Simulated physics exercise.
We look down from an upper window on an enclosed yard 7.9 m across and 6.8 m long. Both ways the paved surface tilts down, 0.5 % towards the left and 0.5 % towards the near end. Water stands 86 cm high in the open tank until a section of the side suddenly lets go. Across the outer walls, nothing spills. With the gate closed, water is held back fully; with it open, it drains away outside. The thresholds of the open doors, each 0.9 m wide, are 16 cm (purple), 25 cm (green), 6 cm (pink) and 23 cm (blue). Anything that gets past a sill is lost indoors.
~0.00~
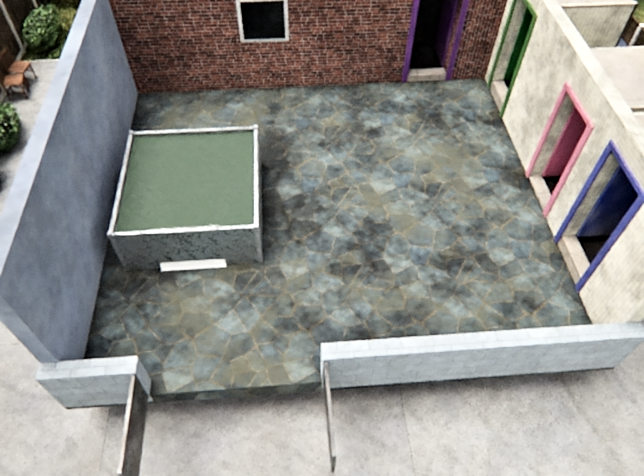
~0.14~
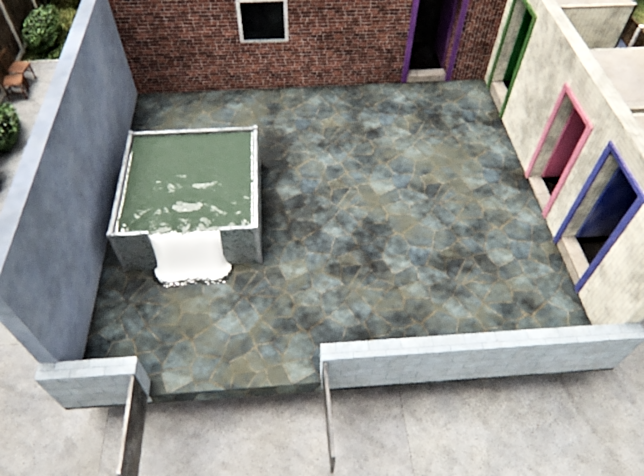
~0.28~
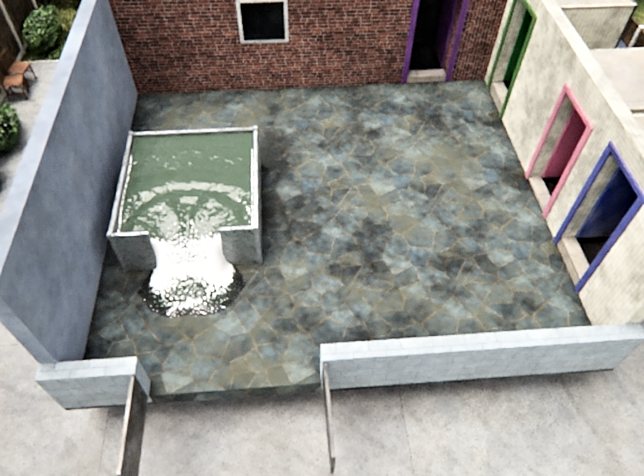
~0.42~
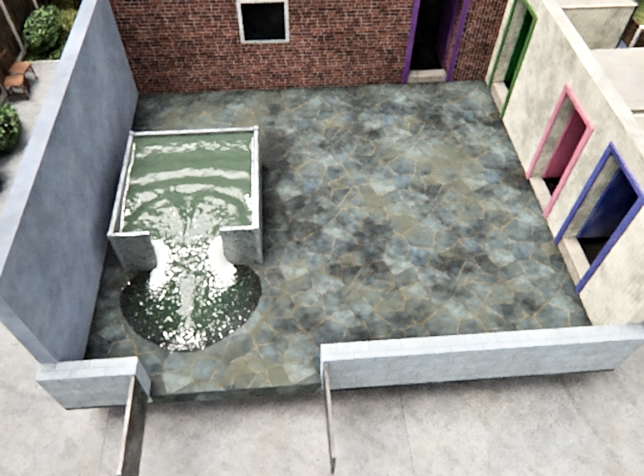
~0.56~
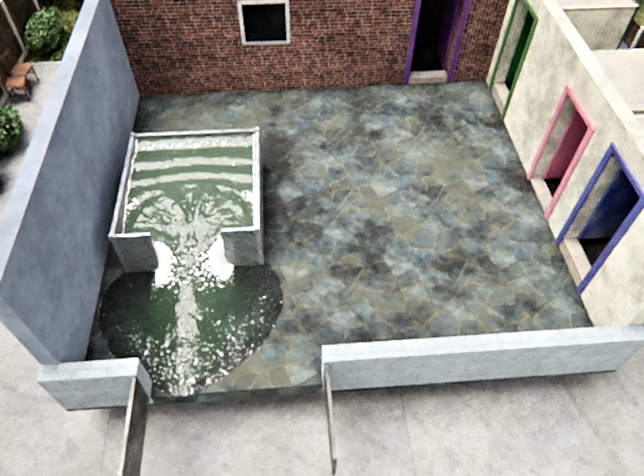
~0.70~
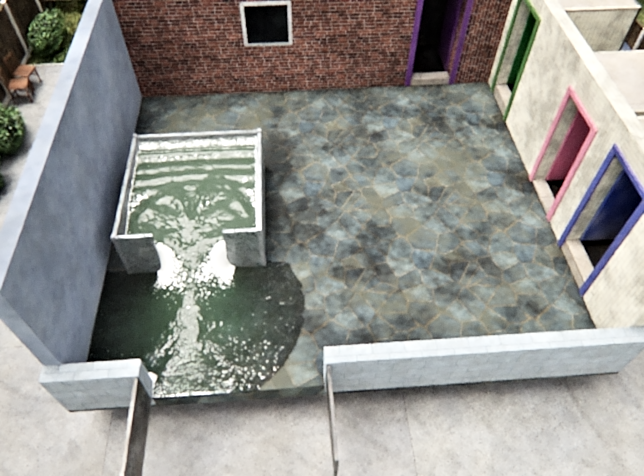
In a walled, paved yard beside a brick wall, a raised tank of still green water stands at the left. Water bursts through a gap in its near side, foaming onto the paving, then spreads in a widening dark pool towards the low front wall and rightwards as ripples cross the tank.
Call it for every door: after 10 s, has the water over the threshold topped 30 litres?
Purple door not topped, green door not topped, pink door not topped, blue door not topped.
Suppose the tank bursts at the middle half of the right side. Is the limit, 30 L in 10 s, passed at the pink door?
Against that limit: Pink past it.
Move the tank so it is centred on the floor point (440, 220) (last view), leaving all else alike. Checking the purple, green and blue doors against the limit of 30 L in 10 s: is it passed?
At the purple door the limit is not exceeded, at the green door not exceeded, at the blue door not exceeded.
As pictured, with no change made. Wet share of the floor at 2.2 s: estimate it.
Roughly 15 % of the floor.
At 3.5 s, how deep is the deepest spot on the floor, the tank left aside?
Max depth: About 30 centimetres.
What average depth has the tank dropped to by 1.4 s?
I'd put the mean depth near 60 centimetres.
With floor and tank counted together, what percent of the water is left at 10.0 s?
Near 38 in a hundred is still there.
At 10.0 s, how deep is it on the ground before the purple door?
Around 0.0 cm deep.
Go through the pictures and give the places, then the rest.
The first frame shows still water, 86 cm deep, in the open tank at (190, 179).
In the second frame, the front is at (159, 277), 0.6 m from the gap at (190, 252); 0.3 m2 of floor is under water; 86 cm left at the back of the open tank.
In the third frame, the front is at (158, 309), 1.0 m from the gap at (191, 254); 1.1 m2 of floor is under water; 86 cm left at the back of the open tank.
In the fourth frame, the front is at (170, 345), 1.5 m from the gap at (192, 255); 2.4 m2 of floor is under water; 86 cm left at the back of the open tank.
In the fifth frame, water pours out at (193, 255) and has run 2.3 m, to a hidden place; typically 6 cm deep outside, 82 cm at the open tank's back.
In the sixth frame, water pours out at (195, 256) and has run 2.5 m, to a hidden place; typically 6 cm deep outside, 73 cm at the open tank's back.
After 1.4 s water covers 15 % of the floor and is deepest (55 cm) near (83, 387); purple door not reached, green door not reached, pink door not reached, blue door not reached.
After 2.2 s water covers 15 % of the floor and is deepest (42 cm) near (133, 383); purple door not reached, green door not reached, pink door not reached, blue door not reached.
After 3.5 s water covers 25 % of the floor and is deepest (30 cm) near (191, 278); purple door not reached, green door not reached, pink door not reached, blue door not reached.
After 6.0 s water covers 35 % of the floor and is deepest (22 cm) near (145, 382); purple door not reached, green door not reached, pink door not reached, blue door 2 cm at the sill, 0 L in.
After 10.0 s water covers 50 % of the floor and is deepest (12 cm) near (83, 387); purple door not reached, green door not reached, pink door not reached, blue door 2 cm at the sill, 0 L in.
